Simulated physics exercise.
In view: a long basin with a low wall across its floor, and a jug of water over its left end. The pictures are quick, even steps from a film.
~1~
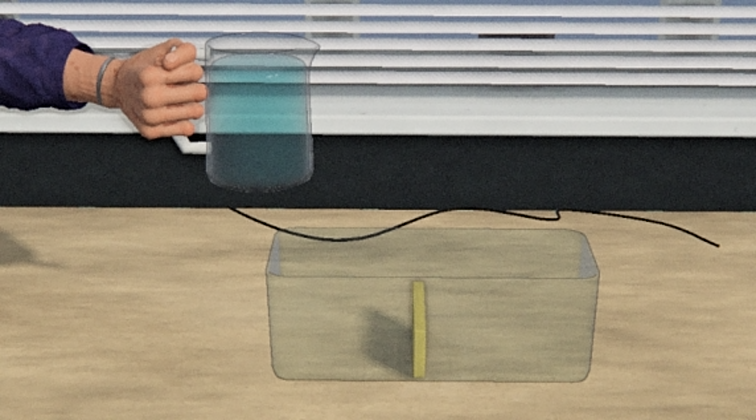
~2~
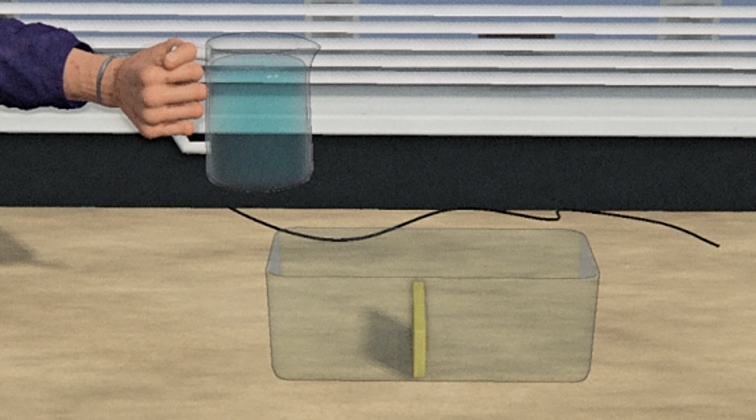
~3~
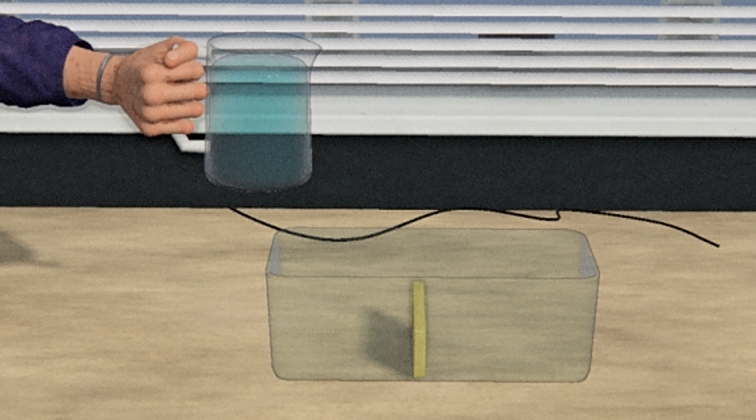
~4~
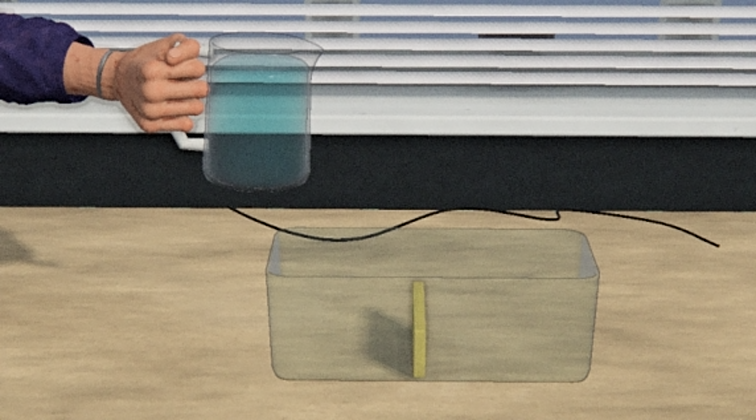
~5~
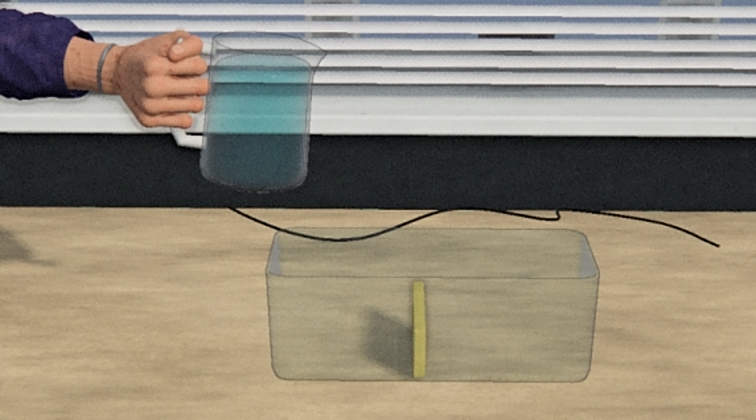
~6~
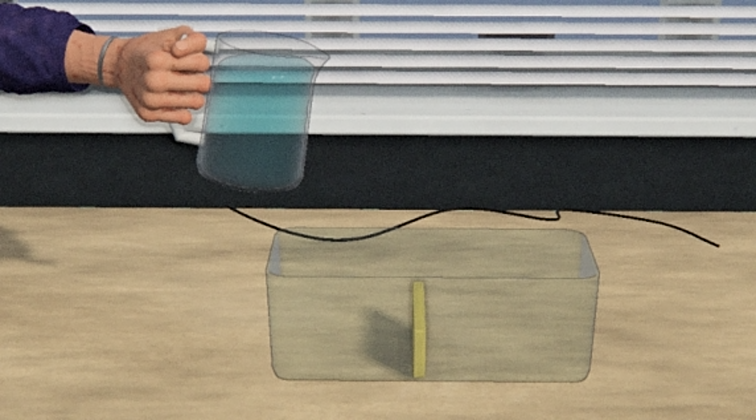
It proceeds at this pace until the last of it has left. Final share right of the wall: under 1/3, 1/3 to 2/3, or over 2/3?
1/3 to 2/3.
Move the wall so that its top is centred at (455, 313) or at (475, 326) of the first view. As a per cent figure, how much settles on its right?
I'd expect near 5 percent the first time and near 10 percent the next.
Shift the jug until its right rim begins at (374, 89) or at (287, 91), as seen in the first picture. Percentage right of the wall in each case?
First try 95 %, second try 5 %.
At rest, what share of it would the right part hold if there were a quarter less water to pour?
Roughly 30 %.
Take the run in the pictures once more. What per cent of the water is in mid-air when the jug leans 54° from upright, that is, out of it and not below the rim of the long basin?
Around 5 in a hundred, more or less.
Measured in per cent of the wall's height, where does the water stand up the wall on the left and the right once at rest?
The left comes to 40 % and the right to 40 %.
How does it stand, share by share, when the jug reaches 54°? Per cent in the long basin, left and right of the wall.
Left 0 %, right 0 %.
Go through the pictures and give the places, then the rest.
In the first picture, it leans 0°; its right rim is at (320, 45); the water meets the walls at (210, 62) and (308, 63); the long basin's rim runs from (272, 253) to (591, 255); the wall's top is at (419, 307).
In the second picture, it leans 0°; its right rim is at (320, 46); the water meets the walls at (210, 62) and (308, 63).
In the third picture, it leans 2°; its right rim is at (322, 47); the water meets the walls at (211, 62) and (308, 64).
In the fourth picture, it leans 3°; its right rim is at (324, 49); the water meets the walls at (212, 63) and (310, 64).
In the fifth picture, it leans 6°; its right rim is at (327, 52); the water meets the walls at (214, 63) and (312, 64).
In the sixth picture, it leans 9°; its right rim is at (330, 56); the water meets the walls at (216, 64) and (316, 64).
A moment on, the jug is tipped part way and 92 per cent is still to pour, 1 is left of the wall and 0 right of it.
Next, the jug is tipped on its side and 56 per cent is still to pour, 6 is left of the wall and 21 right of it.
Then the jug is tipped on its side and 18 per cent is still to pour, 25 is left of the wall and 49 right of it.
Later the jug is tipped on its side and 5 per cent is still to pour, 42 is left of the wall and 50 right of it.
At rest 47 per cent lies left of the wall, 50 right of it and 1 outside.
